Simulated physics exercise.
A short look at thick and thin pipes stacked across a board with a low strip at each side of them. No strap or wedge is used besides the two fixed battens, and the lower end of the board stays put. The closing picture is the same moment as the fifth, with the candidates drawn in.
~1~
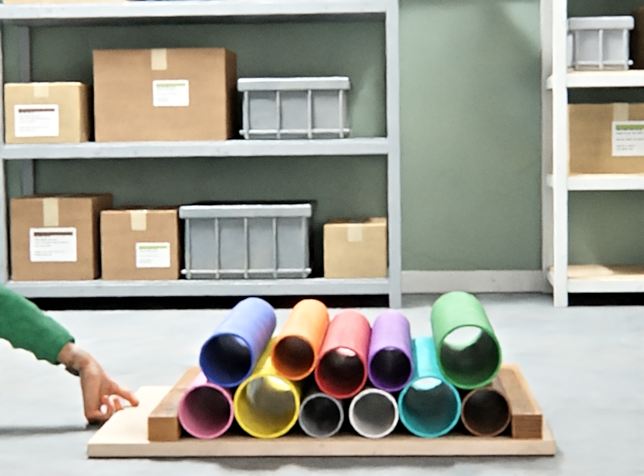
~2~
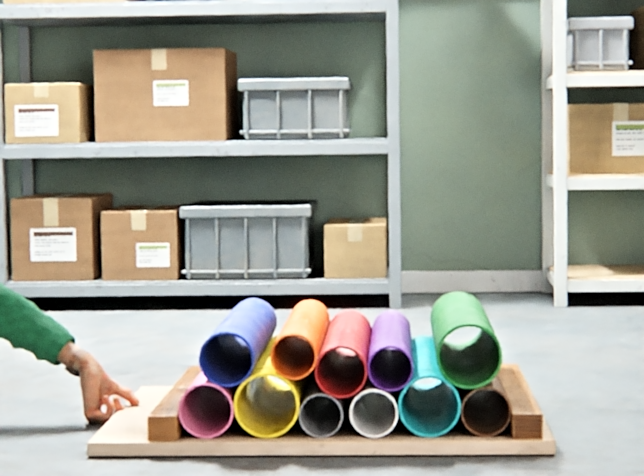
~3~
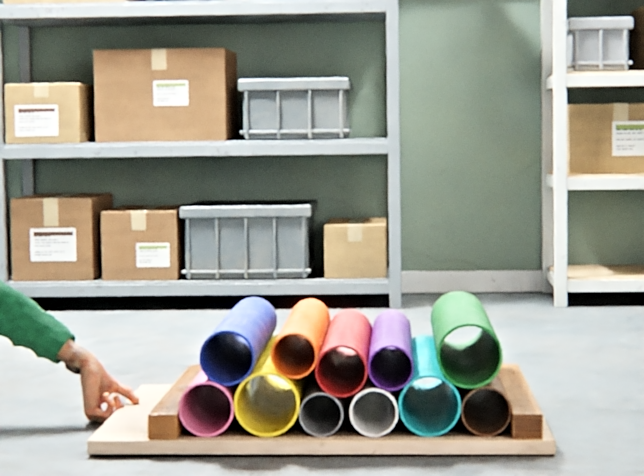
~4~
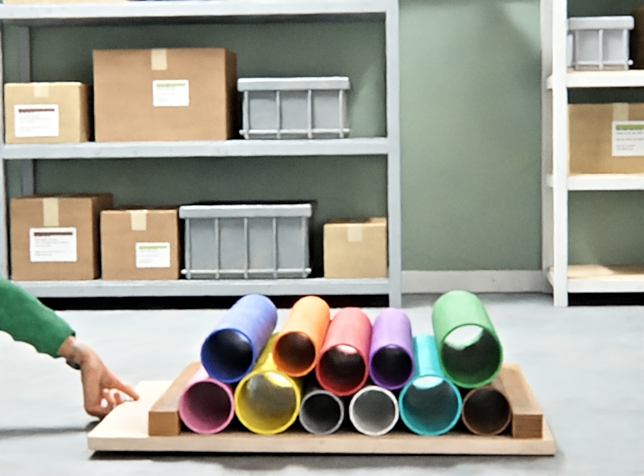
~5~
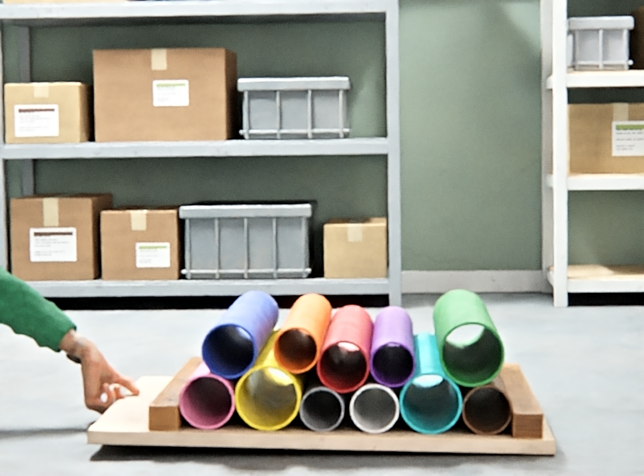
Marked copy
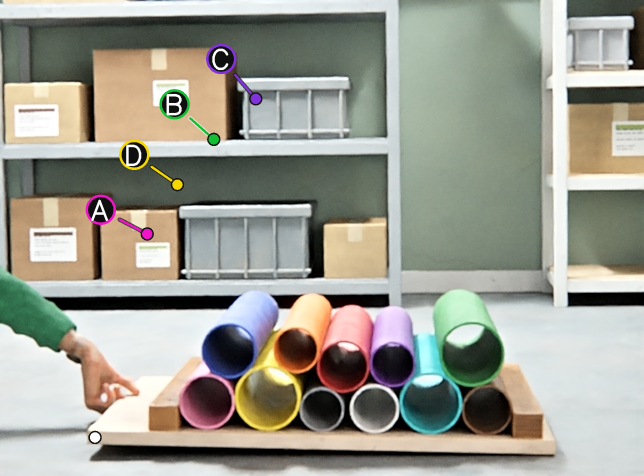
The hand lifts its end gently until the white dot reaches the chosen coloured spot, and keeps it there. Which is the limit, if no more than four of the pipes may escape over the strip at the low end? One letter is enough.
Up to D.
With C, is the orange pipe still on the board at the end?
No, with C.
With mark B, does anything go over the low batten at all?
Yes, at B.
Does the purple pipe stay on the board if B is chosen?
No.
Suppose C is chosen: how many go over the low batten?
At C the number is five.
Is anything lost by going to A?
Yes.
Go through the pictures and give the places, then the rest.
In the first frame, white pipe (374, 413); turquoise pipe (429, 406); brown pipe (486, 412).
In the second frame, brown pipe (486, 412); red pipe (341, 372).
In the third frame, board (327, 404); pink pipe (206, 409); yellow pipe (267, 404); grey pipe (321, 415).
In the fourth frame, board (327, 403); pink pipe (207, 406); yellow pipe (267, 402).
In the fifth frame, board (328, 400); pink pipe (207, 401); yellow pipe (268, 398).
On the marked copy, A at (147, 234); B at (214, 140); C at (256, 99); D at (178, 184); the white dot at (95, 437).
Following D. Soon after the start, board at 20°.
Later, board at 35°.
In the end, board at 35°, four over the low batten (red, green, purple, orange).
As for the rest, A four over the low batten (red, green, purple, orange); B five over the low batten; C five over the low batten.
